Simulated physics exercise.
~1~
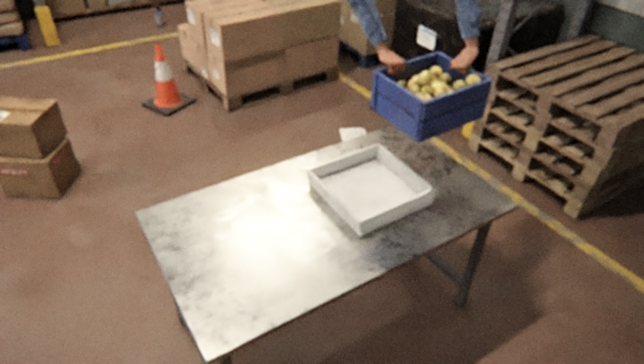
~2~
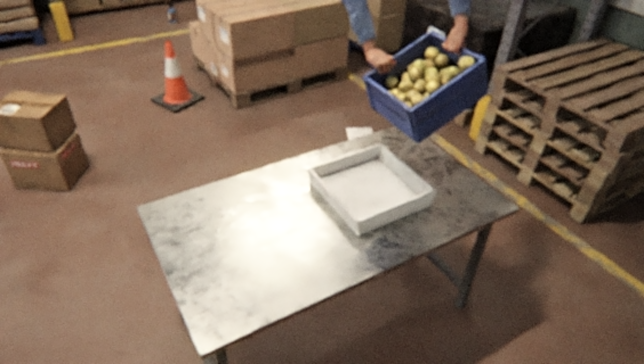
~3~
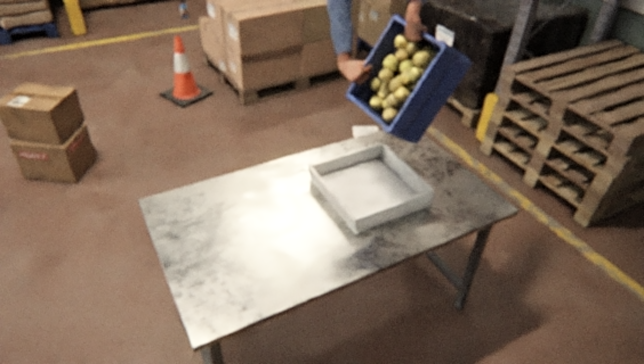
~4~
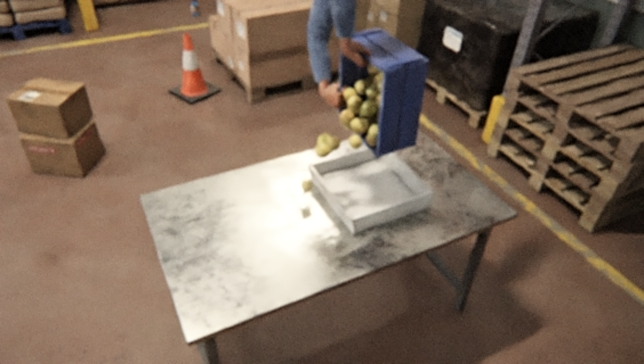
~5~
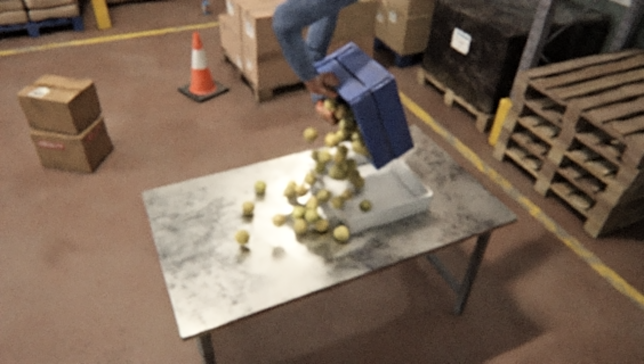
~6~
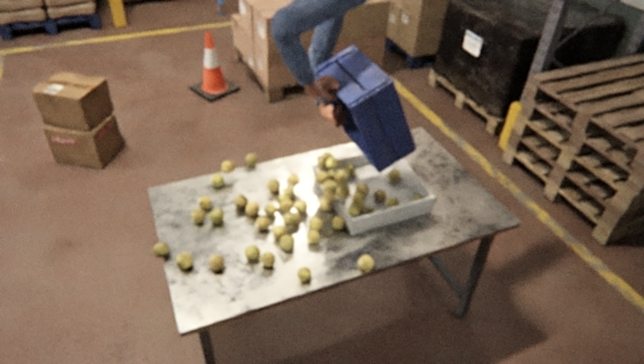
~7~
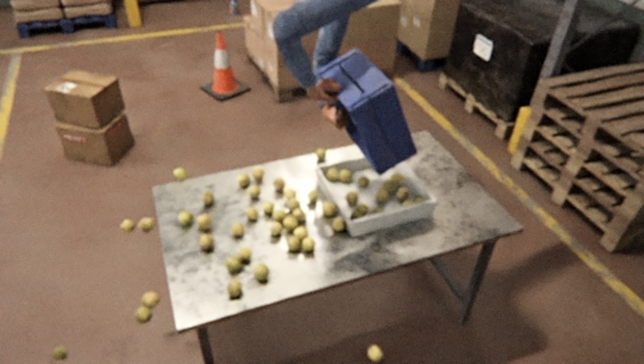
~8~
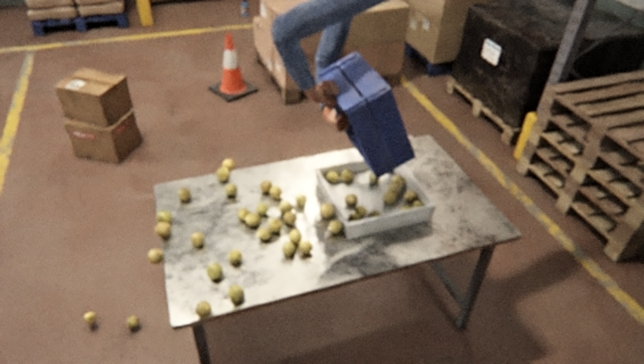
At the start, a pair of hands holds a blue tote full of yellow apples beyond a metal table, where an empty white tub sits among warehouse pallets and boxes. The hands lift the tote slightly and tip it steadily to the left. As it passes onto its side, the first apples tumble over its edge. Tilted further, it releases a rush of fruit that lands largely beside the tub and scatters leftward across the tabletop. Several roll off onto the floor. Finally the tote stays steeply tipped, with some apples in the tub but most outside it.
